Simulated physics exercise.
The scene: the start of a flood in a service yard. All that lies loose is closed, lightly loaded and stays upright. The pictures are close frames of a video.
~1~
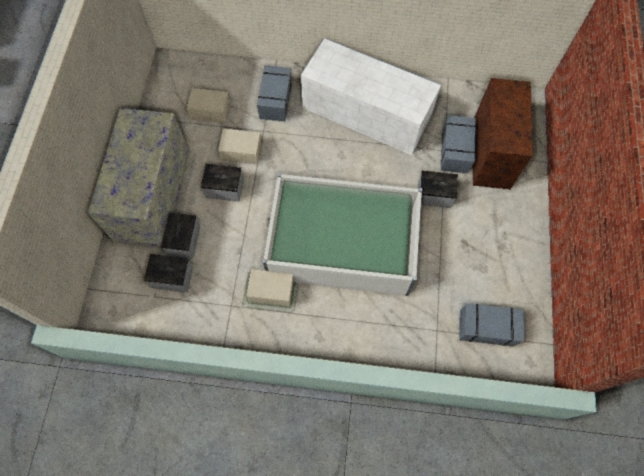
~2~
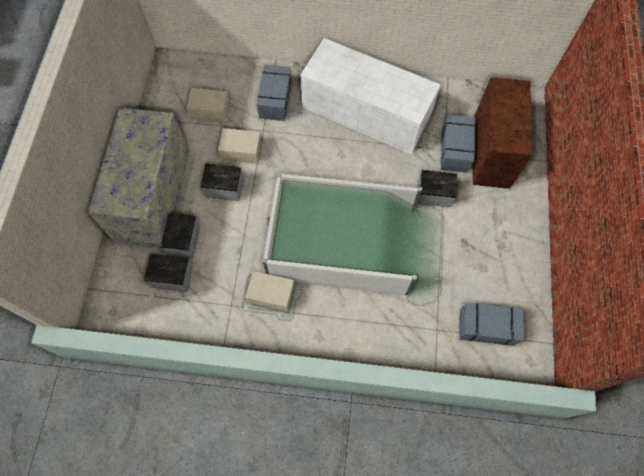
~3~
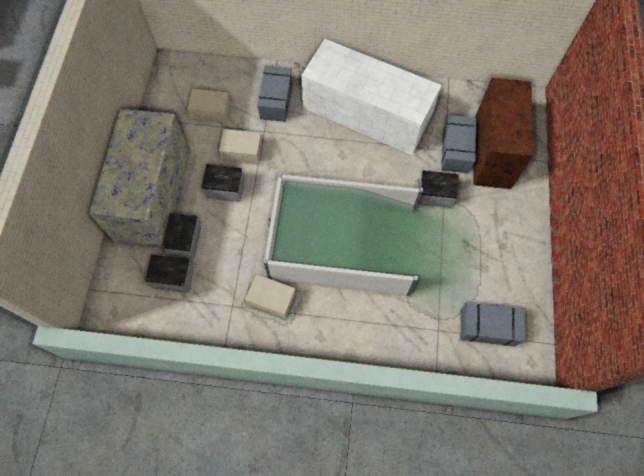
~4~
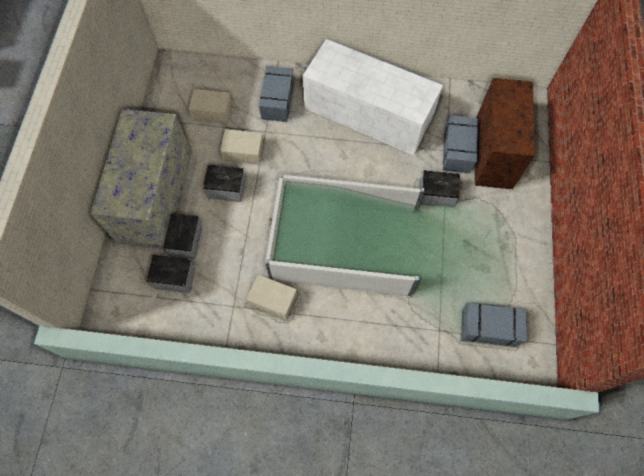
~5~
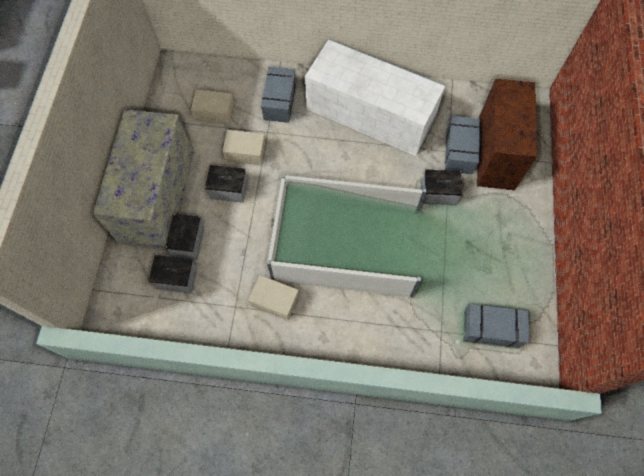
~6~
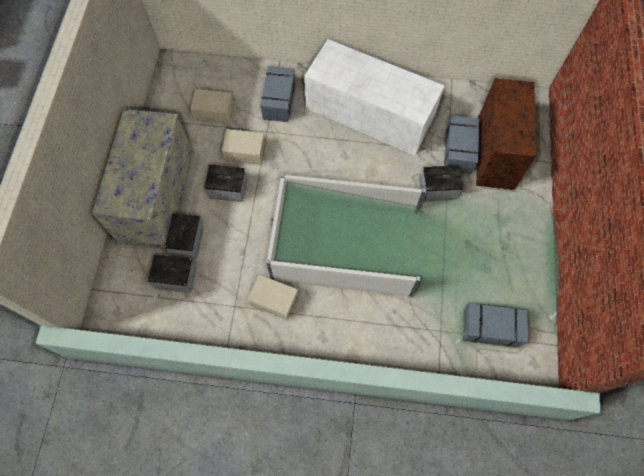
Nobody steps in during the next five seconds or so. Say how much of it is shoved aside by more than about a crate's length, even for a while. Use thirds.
It is under a third.
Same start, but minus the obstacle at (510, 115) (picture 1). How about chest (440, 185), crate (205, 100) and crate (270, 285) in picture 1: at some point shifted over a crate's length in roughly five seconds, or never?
One after the other: Under that, under that, yes.
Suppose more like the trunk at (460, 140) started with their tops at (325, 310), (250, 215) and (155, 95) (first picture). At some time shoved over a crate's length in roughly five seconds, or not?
In that order: Pushed that far, under that, short of that.
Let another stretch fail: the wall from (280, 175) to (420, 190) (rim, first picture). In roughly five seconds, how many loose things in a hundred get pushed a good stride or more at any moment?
Near 50 in a hundred.
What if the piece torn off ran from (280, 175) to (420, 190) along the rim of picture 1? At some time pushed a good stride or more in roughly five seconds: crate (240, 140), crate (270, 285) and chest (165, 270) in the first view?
One after the other: Pushed that far, not that far, not that far.
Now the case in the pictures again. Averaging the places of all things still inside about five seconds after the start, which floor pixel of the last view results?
Roughly at (267, 199).
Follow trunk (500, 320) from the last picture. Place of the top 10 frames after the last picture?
Near (510, 362).
A moment on, 0 of 10 are well off their spots; 0 afloat.
Next, 1 of 10 are well off their spots; 1 afloat.
Later, 1 of 10 are well off their spots; 0 afloat.
In the end, 3 of 10 are well off their spots, and 3 have been at some point; 0 afloat.
